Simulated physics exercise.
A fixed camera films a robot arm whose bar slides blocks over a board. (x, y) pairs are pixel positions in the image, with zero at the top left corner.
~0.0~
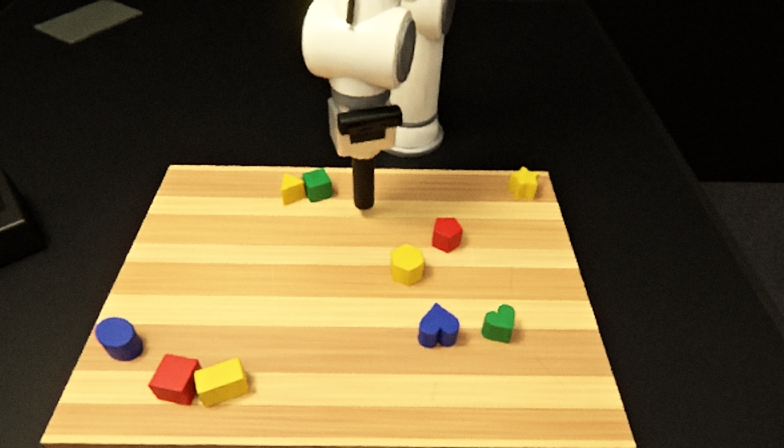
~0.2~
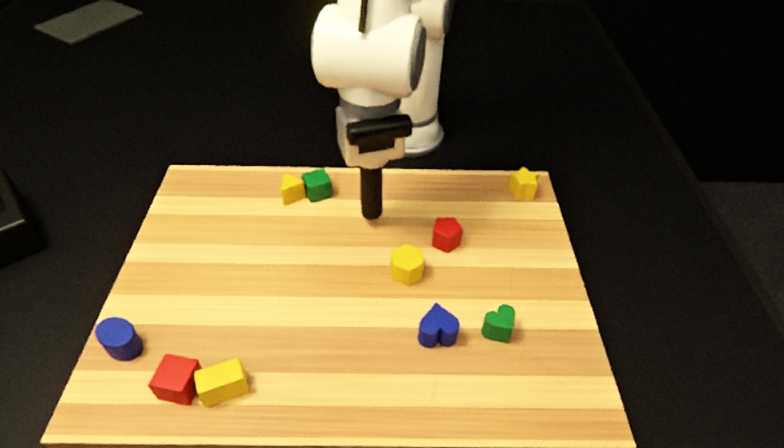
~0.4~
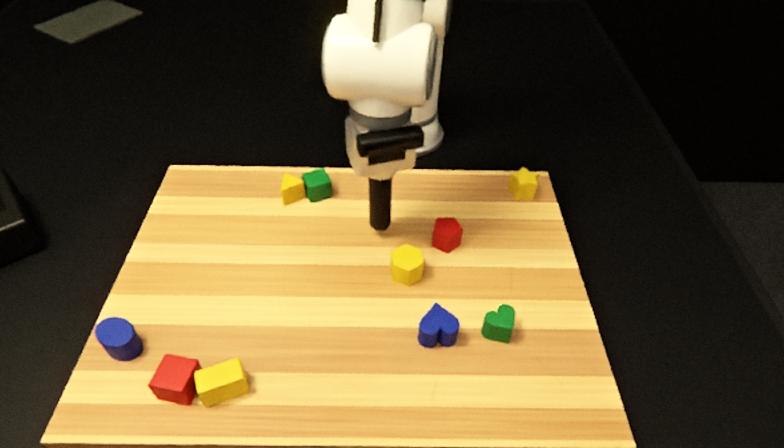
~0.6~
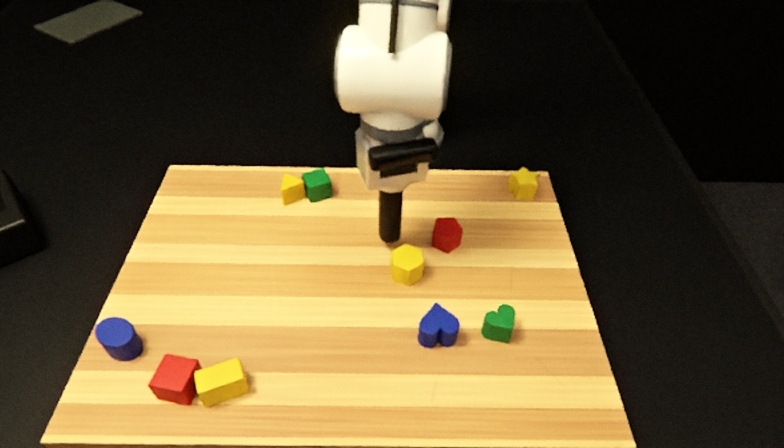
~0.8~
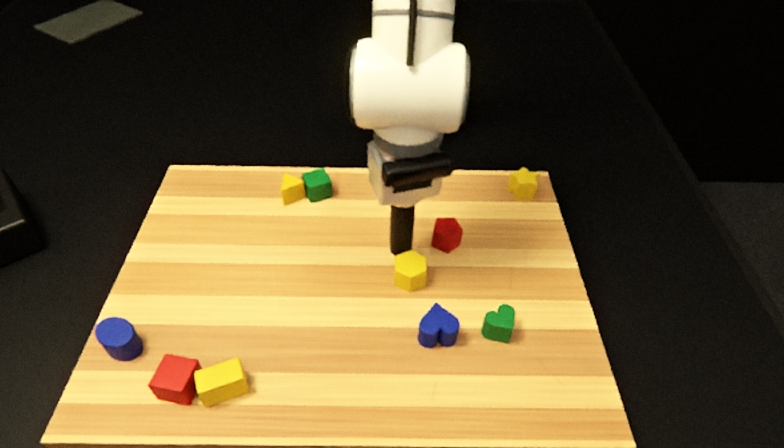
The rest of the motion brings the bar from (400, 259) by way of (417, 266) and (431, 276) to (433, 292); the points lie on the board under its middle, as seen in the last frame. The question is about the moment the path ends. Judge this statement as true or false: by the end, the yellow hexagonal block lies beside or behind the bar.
The claim does not hold.
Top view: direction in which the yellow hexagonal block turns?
It turns clockwise.
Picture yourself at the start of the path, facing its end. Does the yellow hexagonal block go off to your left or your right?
Seen from start to end, it moves right.
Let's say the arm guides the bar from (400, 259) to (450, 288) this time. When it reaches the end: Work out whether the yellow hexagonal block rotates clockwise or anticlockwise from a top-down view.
With the clock.
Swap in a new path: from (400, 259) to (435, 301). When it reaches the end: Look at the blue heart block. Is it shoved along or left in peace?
The blue heart block is moved.
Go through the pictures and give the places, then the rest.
In the first frame, tip of the bar at (364, 203), middles of tops, yellow hexagonal block at (408, 257), blue heart block at (439, 320), red pentagon at (448, 226).
In the second frame, bar at (372, 212), nothing pushed.
In the third frame, bar at (380, 223), nothing pushed.
In the fourth frame, bar at (390, 235), nothing pushed.
In the fifth frame, bar at (401, 249), yellow hexagonal block at (411, 263), blue heart block at (439, 320), red pentagon at (448, 226).
The first path, step by step. Halfway along, bar at (427, 261); yellow hexagonal block at (422, 277), turned 55° clockwise.
At the end, bar at (434, 282); yellow hexagonal block at (421, 296), turned 60° clockwise; blue heart block at (439, 323); red pentagon unmoved.
